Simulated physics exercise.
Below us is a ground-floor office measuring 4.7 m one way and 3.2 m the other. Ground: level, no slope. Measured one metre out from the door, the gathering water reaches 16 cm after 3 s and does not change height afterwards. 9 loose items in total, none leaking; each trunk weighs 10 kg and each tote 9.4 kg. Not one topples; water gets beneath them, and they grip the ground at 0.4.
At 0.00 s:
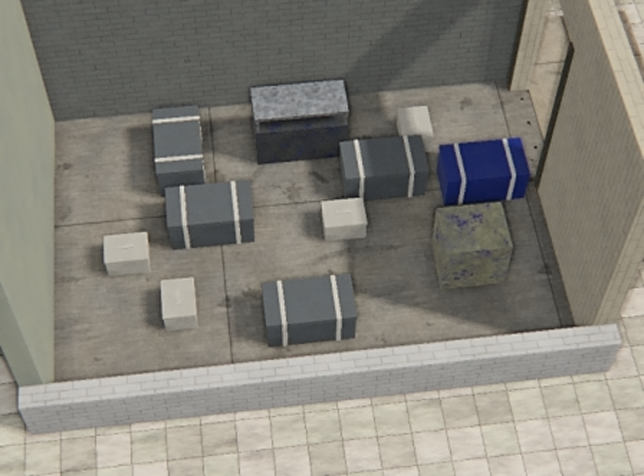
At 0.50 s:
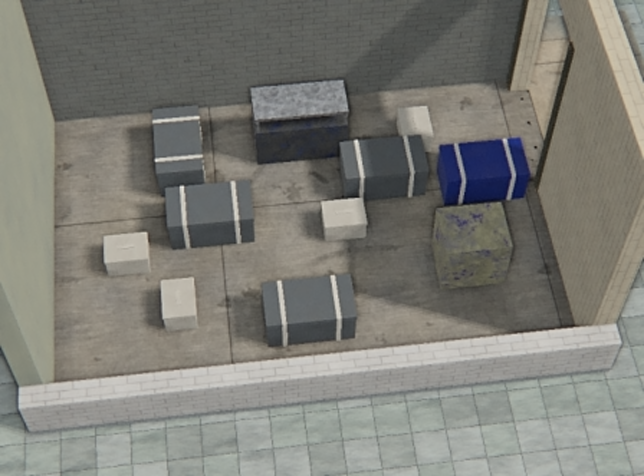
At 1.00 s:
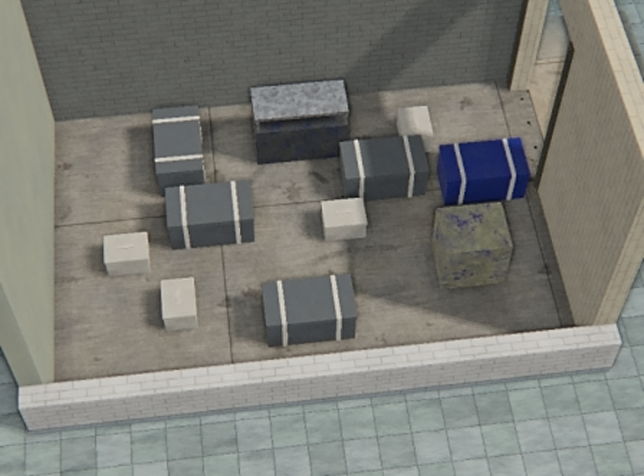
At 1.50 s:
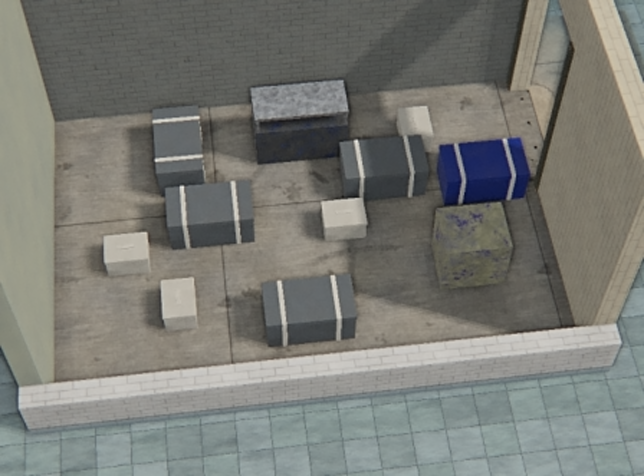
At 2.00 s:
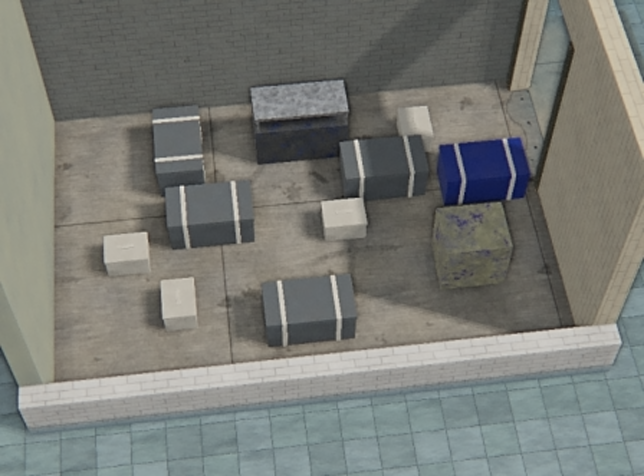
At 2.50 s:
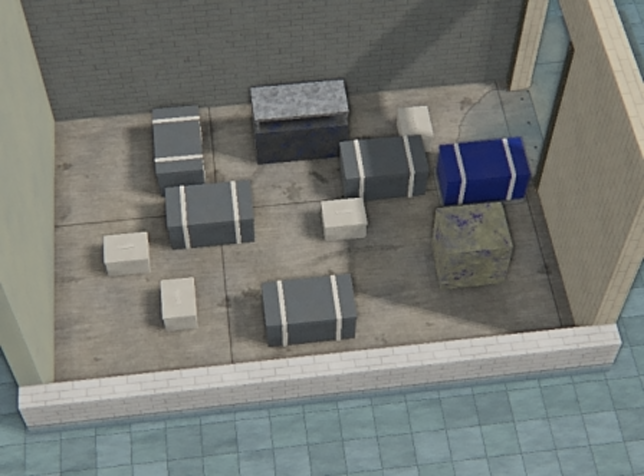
A walled ground-floor room with a concrete floor is seen from high above at a steady angle, with paving outside its low front wall. Grey strapped trunks and small pale boxes are spread about, with a dark stone-topped block at the back and a blue trunk behind a mottled cube at right. The paving turns blue-green with water, which then creeps in through the right-hand doorway, while every object stays still.
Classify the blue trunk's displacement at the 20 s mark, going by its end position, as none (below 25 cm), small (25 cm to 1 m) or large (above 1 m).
Large.
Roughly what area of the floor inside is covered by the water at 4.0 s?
My estimate is roughly 3.5 m2.
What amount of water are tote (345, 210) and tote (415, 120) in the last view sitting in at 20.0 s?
Depths: Near 12 cm, then near 14 cm.
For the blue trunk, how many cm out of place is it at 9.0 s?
Some 40 cm from the start.
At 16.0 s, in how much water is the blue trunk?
I'd say around 8 cm.
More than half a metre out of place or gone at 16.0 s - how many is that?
6.
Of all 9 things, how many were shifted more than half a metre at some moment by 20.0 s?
The total is 9.
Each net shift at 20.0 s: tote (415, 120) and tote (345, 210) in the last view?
Net displacement, in order: 250 cm; 150 cm.
After 4.0 s the blue trunk is near (484, 185), 0.3 m from its start, aground; 0 afloat.
After 9.0 s the blue trunk is near (483, 195), 0.4 m from its start, aground; 4 afloat.
After 16.0 s the blue trunk is near (360, 247), 1.6 m from its start, afloat; 9 afloat.
After 20.0 s the blue trunk is near (493, 278), 1.4 m from its start, afloat; 9 afloat.
